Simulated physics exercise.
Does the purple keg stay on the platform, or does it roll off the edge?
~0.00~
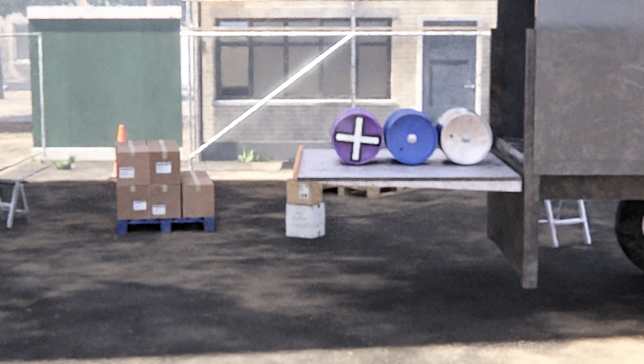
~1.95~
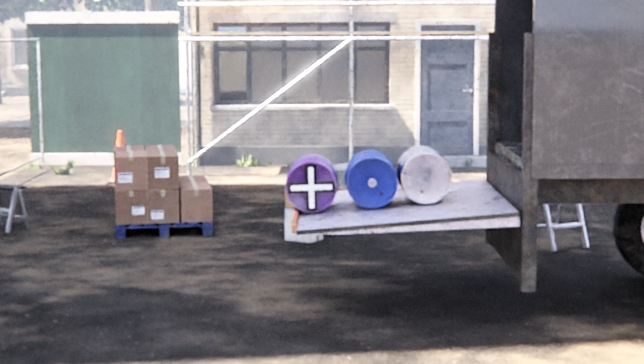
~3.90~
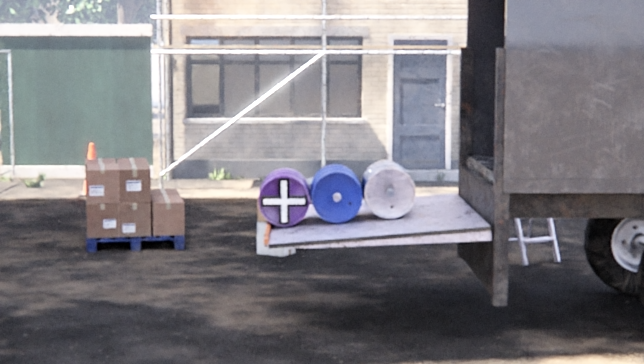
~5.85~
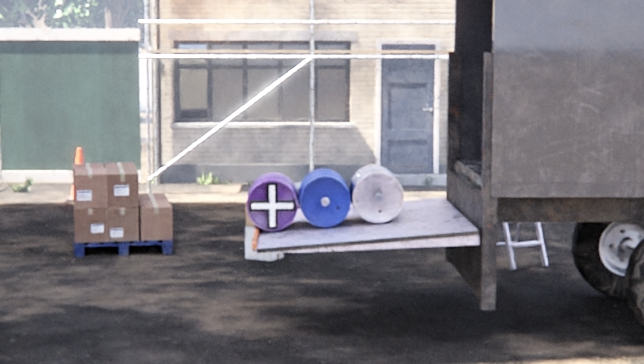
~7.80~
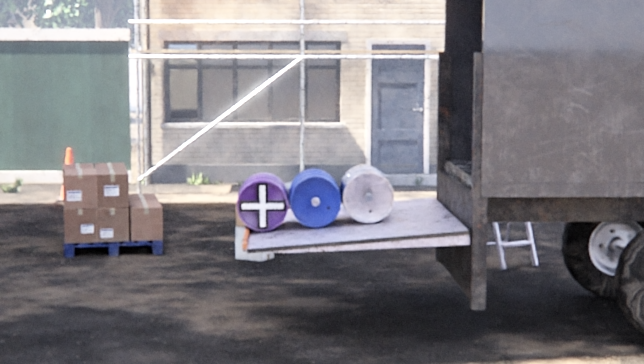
The purple keg stays on the platform, held back at the lip on the left edge, and the blue one remains on the lift beside it.
